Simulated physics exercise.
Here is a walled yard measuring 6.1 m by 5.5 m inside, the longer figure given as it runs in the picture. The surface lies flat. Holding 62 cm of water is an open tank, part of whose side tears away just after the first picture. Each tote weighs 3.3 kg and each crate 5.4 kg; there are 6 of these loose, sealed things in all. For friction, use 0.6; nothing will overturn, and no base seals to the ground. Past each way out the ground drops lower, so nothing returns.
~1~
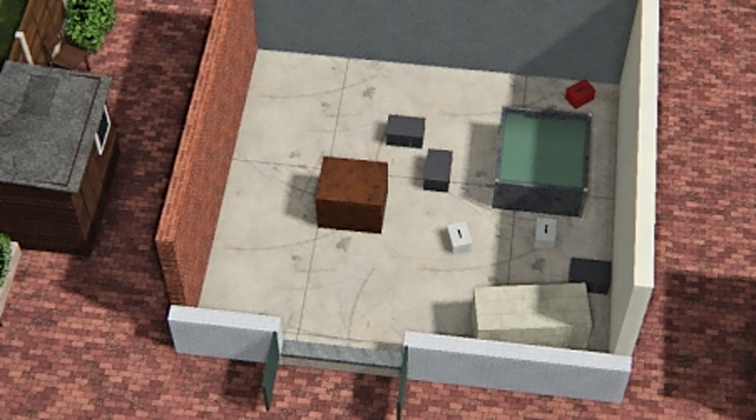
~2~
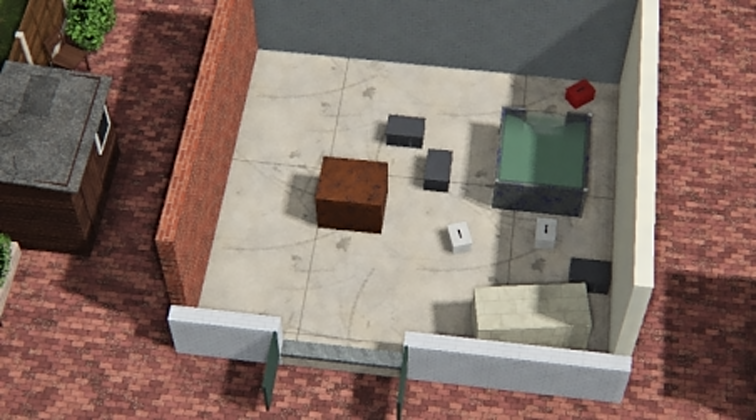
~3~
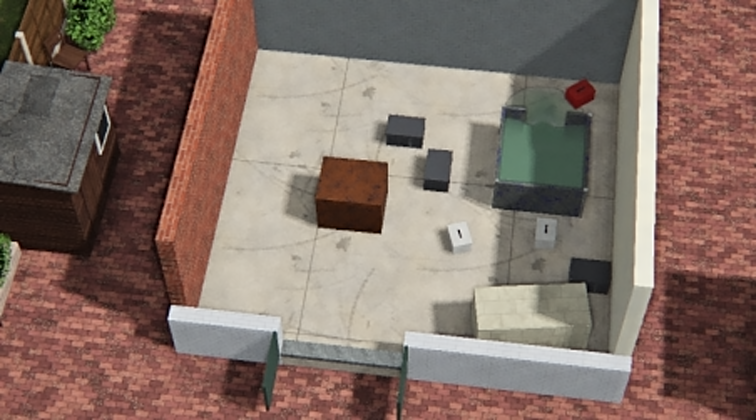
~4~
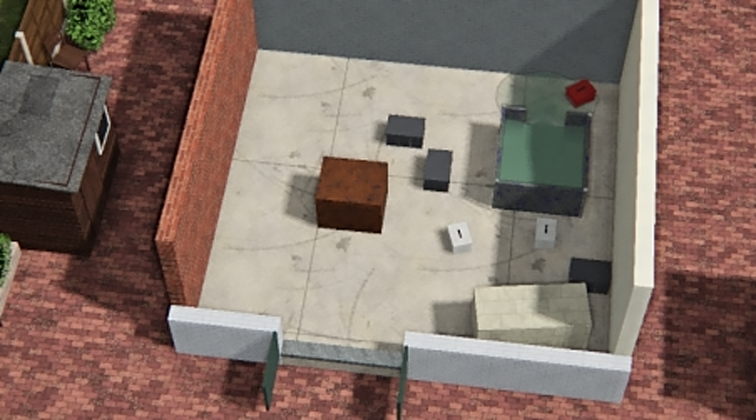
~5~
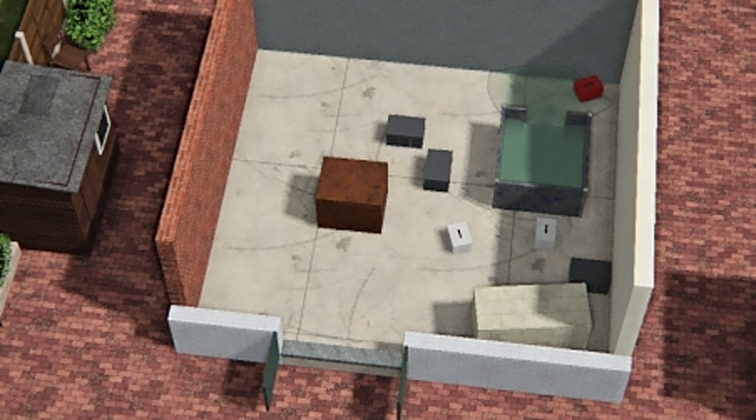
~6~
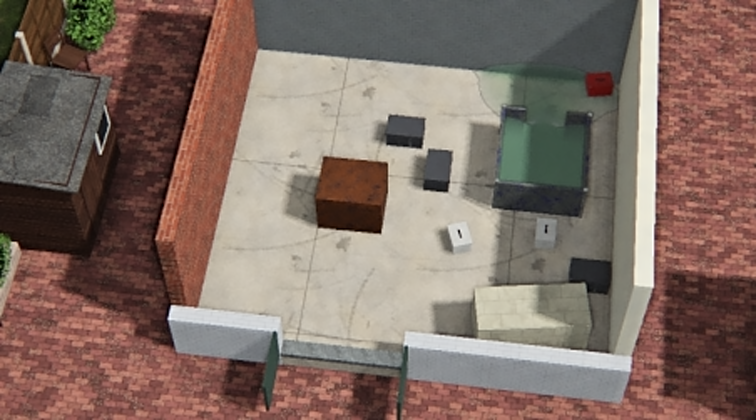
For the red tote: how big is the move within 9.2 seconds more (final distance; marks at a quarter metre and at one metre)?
It is swept a long way.
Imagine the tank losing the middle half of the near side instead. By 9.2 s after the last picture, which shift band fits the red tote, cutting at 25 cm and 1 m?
The red tote is swept a long way.
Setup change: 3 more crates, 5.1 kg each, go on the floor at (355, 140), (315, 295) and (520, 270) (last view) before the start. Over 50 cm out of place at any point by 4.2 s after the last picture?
Taking them in order: Far enough, not far enough and not far enough.
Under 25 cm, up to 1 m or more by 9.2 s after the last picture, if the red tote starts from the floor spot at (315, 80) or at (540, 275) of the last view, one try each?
From the first place it goes well off; from the second it goes well off.
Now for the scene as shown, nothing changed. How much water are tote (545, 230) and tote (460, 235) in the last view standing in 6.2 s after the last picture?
First roughly 1 cm, second roughly 1 cm.
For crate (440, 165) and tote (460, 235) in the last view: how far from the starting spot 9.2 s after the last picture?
In that order: 0 cm, 40 cm.
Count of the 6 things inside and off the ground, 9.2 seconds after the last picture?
My tally comes to 4.
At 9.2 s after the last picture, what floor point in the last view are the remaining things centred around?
It works out to somewhere near (447, 215) on the floor.
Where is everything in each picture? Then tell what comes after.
The first picture shows the red tote at (581, 90) rests on the ground; 1.9 m2 under water; 0 of 6 have shifted.
The second picture shows the red tote at (581, 90) rests on the ground; water covers 2.3 m2; 0 of 6 have shifted.
The third picture shows the red tote at (581, 90), on the bottom; 2.8 m2 under water; 0 of 6 have shifted.
The fourth picture shows the red tote at (581, 89) rests on the ground; water covers 3.4 m2; 0 of 6 have shifted.
The fifth picture shows the red tote at (589, 84) rests on the ground, 17 cm from its start; water covers 3.8 m2; 1 of 6 have shifted.
The sixth picture shows the red tote at (600, 80) rests on the ground, 36 cm from its start; 4.1 m2 under water; 1 of 6 have shifted.
Then, 1.2 s after the last picture the red tote is near (597, 122), 0.7 m from its start, afloat; 0 of 6 are out; 1 afloat.
Then, 3.8 s after the last picture the red tote is near (599, 274), 3.5 m from its start, afloat; 0 of 6 are out; 2 afloat.
Then, 6.2 s after the last picture the red tote is near (568, 267), 3.5 m from its start, afloat; 0 of 6 are out; 2 afloat.
Then, 9.2 s after the last picture the red tote is near (464, 190), 2.8 m from its start, afloat; 0 of 6 are out; 4 afloat.
